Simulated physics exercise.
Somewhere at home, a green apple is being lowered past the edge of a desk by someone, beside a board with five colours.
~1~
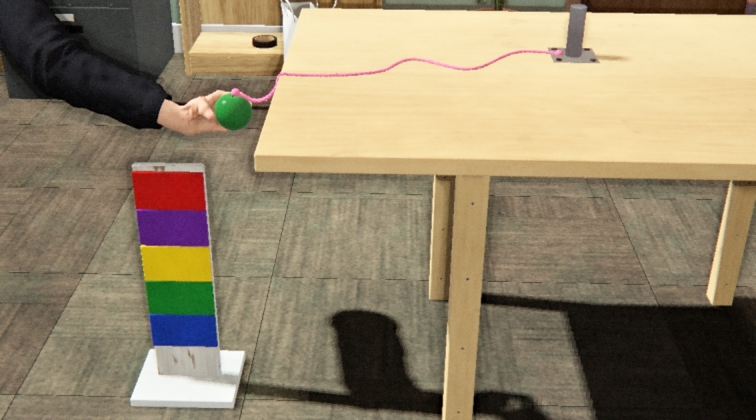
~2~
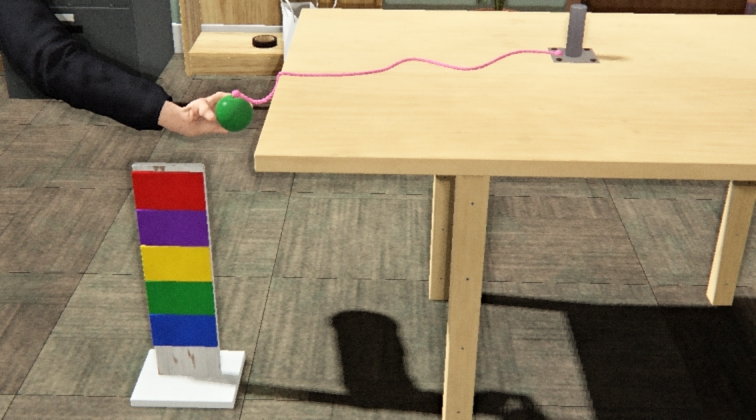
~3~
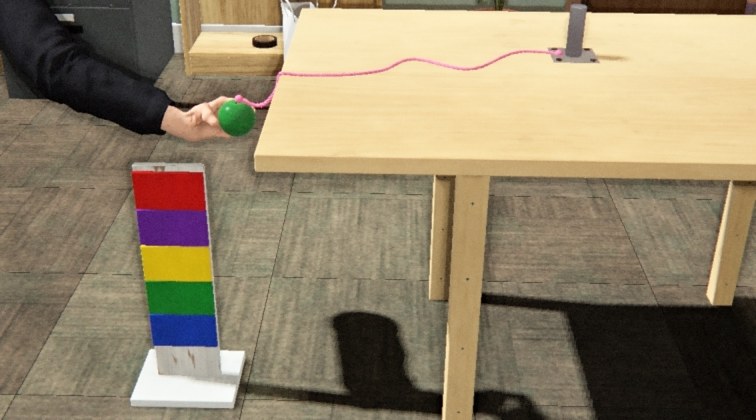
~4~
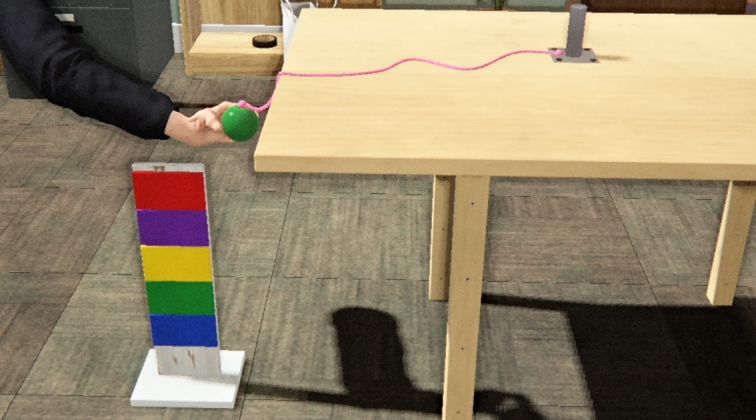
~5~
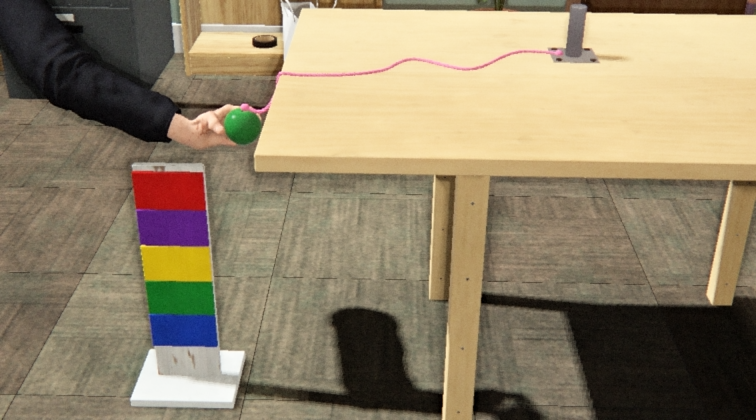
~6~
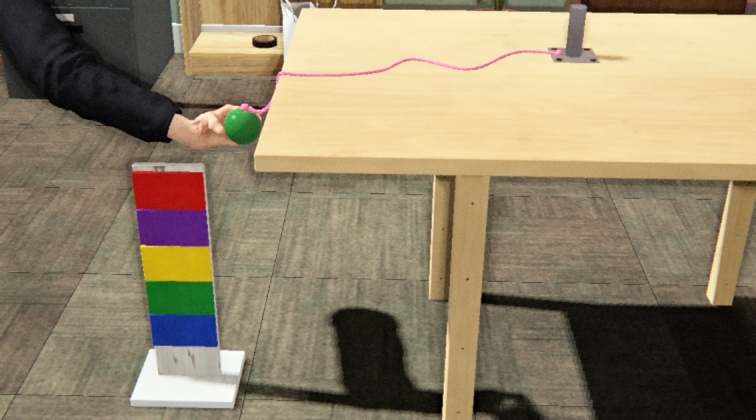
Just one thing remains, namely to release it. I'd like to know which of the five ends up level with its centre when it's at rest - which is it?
It's red.
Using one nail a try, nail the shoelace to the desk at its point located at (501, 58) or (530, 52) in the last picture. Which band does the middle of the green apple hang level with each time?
Try one: Red. Try two: Red.
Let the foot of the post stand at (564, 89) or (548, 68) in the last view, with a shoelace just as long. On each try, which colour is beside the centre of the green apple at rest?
Answer, in order: Purple, purple.
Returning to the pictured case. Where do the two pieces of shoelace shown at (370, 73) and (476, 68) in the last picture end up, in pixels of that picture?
(322, 65), then (451, 59).
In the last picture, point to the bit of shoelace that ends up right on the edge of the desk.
You'll find it somewhere near (330, 75).
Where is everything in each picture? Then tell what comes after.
The first frame shows green apple (233, 112); red (169, 192); purple (173, 229); yellow (176, 265); green (180, 299); blue (183, 332).
The second frame shows green apple (234, 113); shoelace through (525, 52) (481, 67) (423, 60) (370, 73) (296, 75).
The third frame shows green apple (237, 118).
The fourth frame shows green apple (240, 123); shoelace through (525, 52) (481, 67) (423, 60) (370, 73) (296, 75).
The fifth frame shows green apple (243, 126).
The sixth frame shows green apple (243, 126); shoelace through (525, 52) (481, 67) (423, 60) (370, 73) (296, 75).
A little later, apple near (284, 181); level with red.
Next, apple near (283, 186); level with red.
When it is over, apple near (288, 190); level with red. The red one.
